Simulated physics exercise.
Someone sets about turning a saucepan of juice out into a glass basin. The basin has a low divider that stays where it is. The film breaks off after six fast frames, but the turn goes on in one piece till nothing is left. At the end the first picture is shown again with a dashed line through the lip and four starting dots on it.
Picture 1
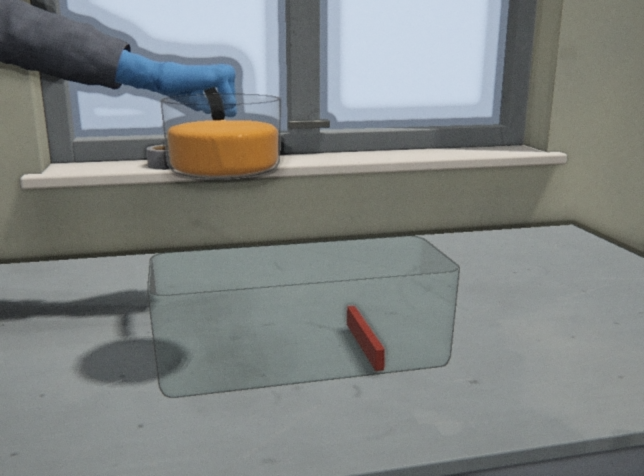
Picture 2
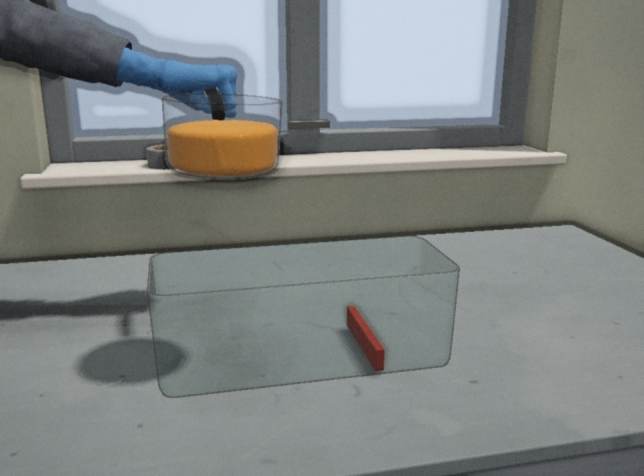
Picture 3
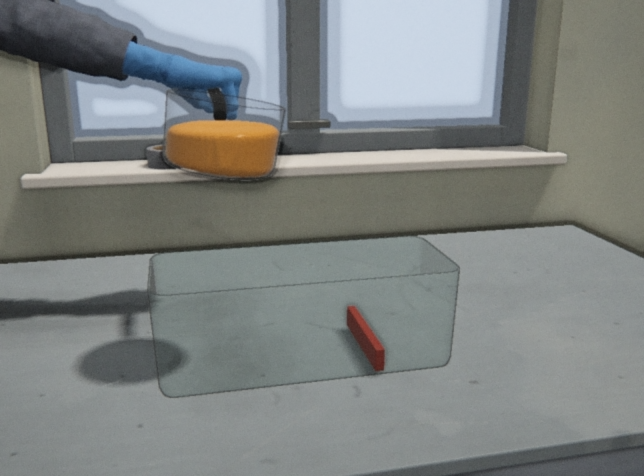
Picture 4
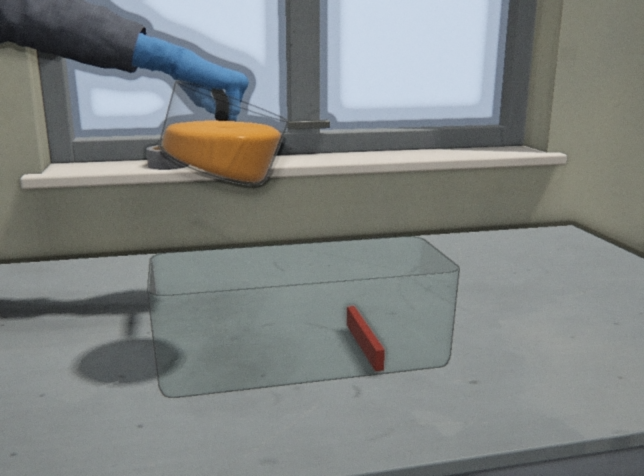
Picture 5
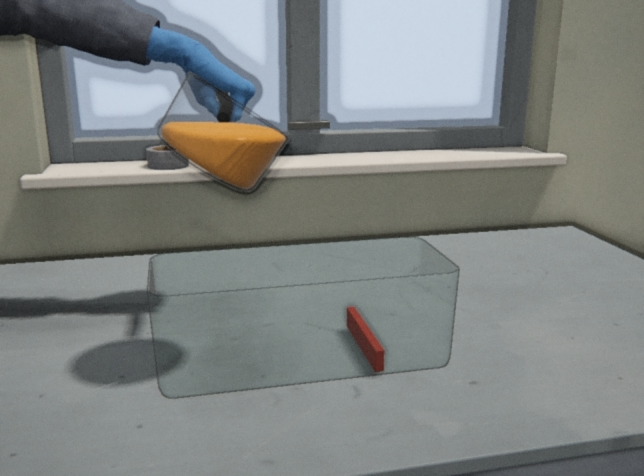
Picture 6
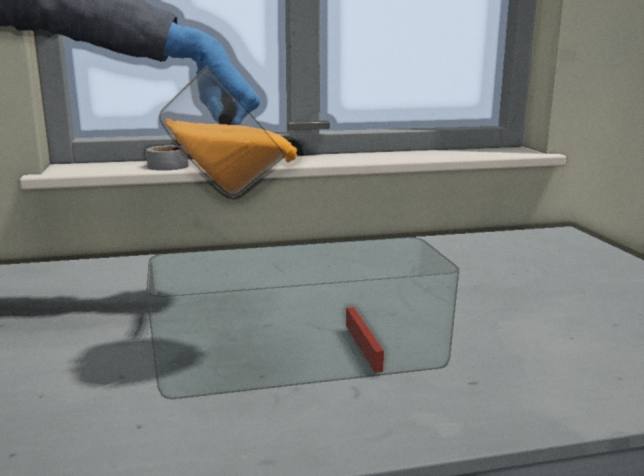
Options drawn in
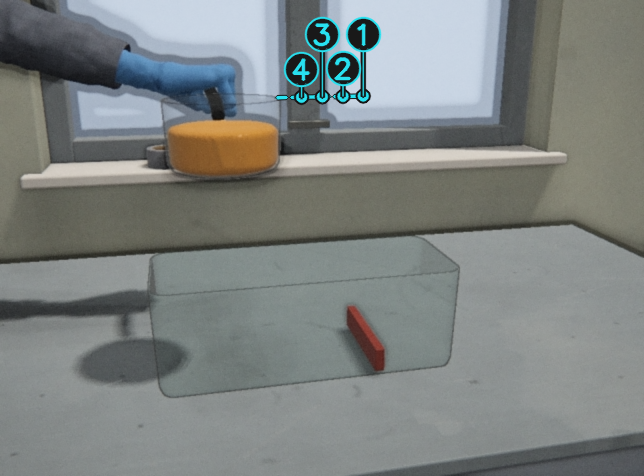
The footage shows a blue-gloved hand holding a clear saucepan of orange juice above a glass basin with a small red wall inside, then tilting the pan steadily to the right until juice begins passing over its lip.
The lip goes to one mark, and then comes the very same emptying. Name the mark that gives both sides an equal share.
Use spot 3.
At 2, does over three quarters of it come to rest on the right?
No.
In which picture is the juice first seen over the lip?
Picture 6.
In cyan, 1 at (363, 96); 2 at (343, 96); 3 at (322, 96); 4 at (301, 97).
Choosing 1, about 34 % ends left of the wall and 64 % right of it.
Choosing 2, about 29 % ends left of the wall and 70 % right of it.
Choosing 3, about 49 % ends left of the wall and 50 % right of it.
Choosing 4, about 78 % ends left of the wall and 21 % right of it.
